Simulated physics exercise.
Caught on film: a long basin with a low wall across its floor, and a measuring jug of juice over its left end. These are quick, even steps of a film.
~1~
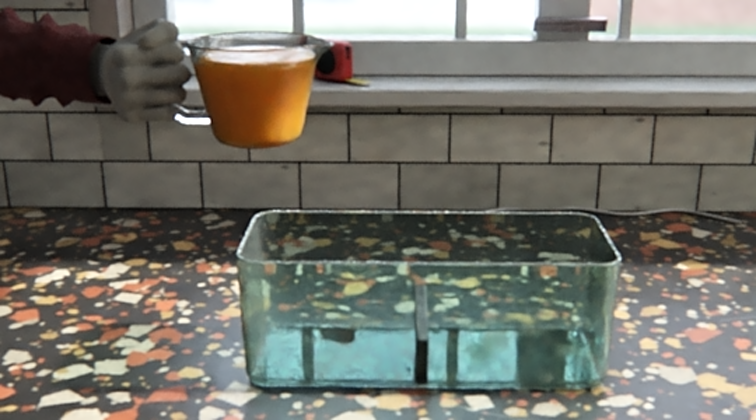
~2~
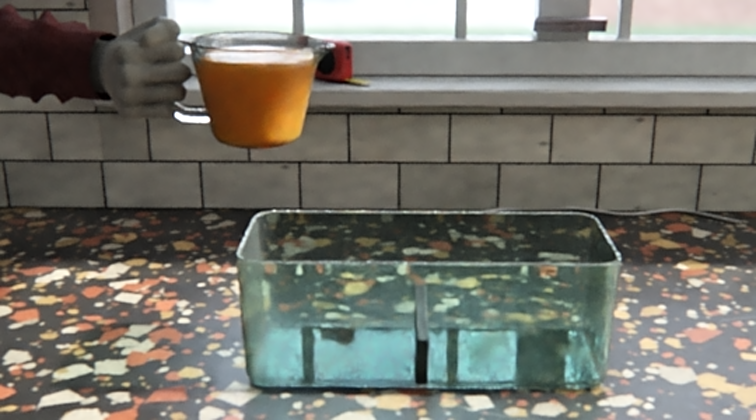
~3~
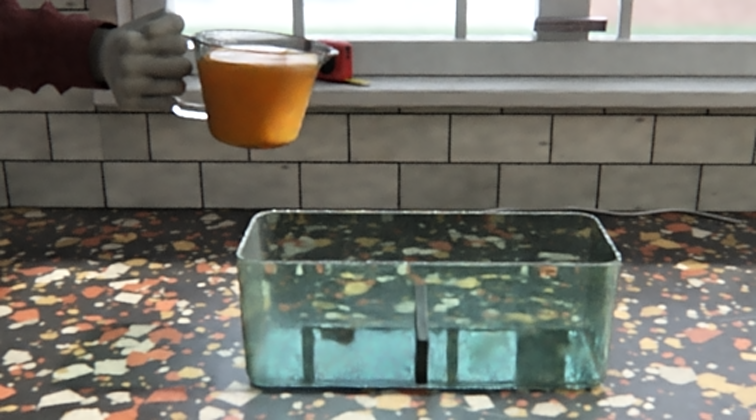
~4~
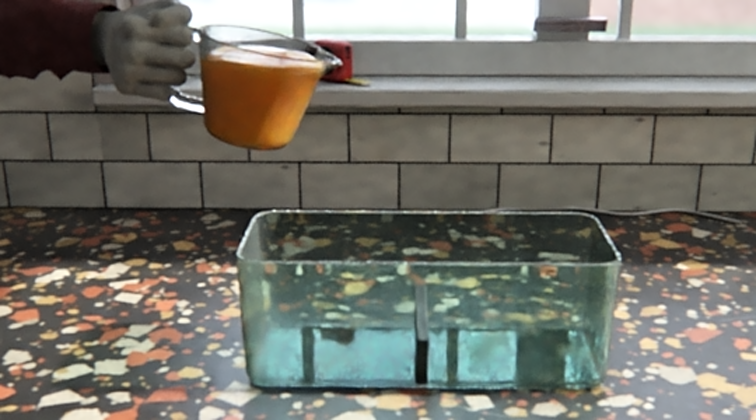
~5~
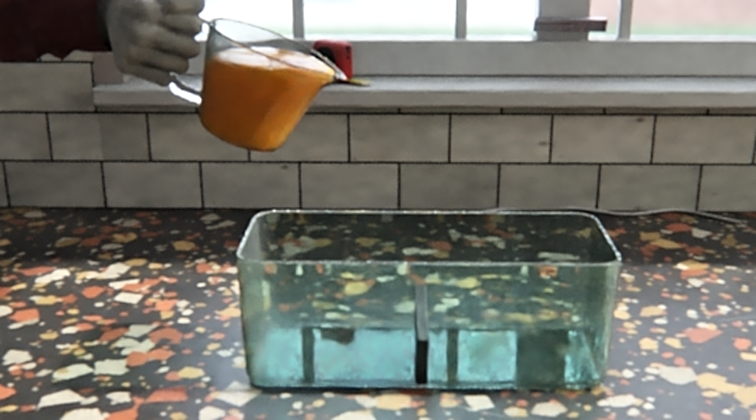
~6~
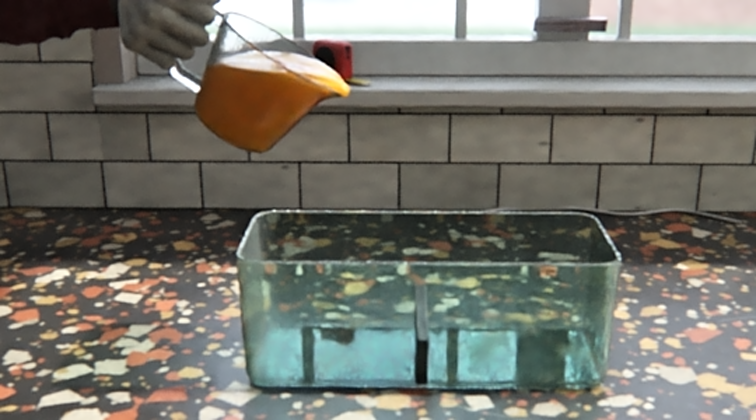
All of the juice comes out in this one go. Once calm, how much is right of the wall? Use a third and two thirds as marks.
The share right of the wall is less than a third.
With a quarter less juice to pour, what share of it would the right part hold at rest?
Near 5 %.
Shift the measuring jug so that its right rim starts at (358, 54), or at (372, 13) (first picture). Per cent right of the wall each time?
Roughly 30 per cent, and 55 per cent.
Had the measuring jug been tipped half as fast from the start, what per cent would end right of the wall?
Roughly 15 in a hundred.
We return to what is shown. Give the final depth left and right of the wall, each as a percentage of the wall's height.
Near 40 on the left, 0 on the right.
A moment on, the measuring jug is tipped on its side and 33 per cent is still to pour, 30 is left of the wall and 3 right of it.
Next, the measuring jug is tipped right over and 3 per cent is still to pour, 83 is left of the wall and 5 right of it.
Then the measuring jug is tipped right over and 0 per cent is still to pour, 86 is left of the wall and 10 right of it.
Later the measuring jug is tipped right over and 0 per cent is still to pour, 86 is left of the wall and 11 right of it.
At rest 86 per cent lies left of the wall, 11 right of it and 3 outside.
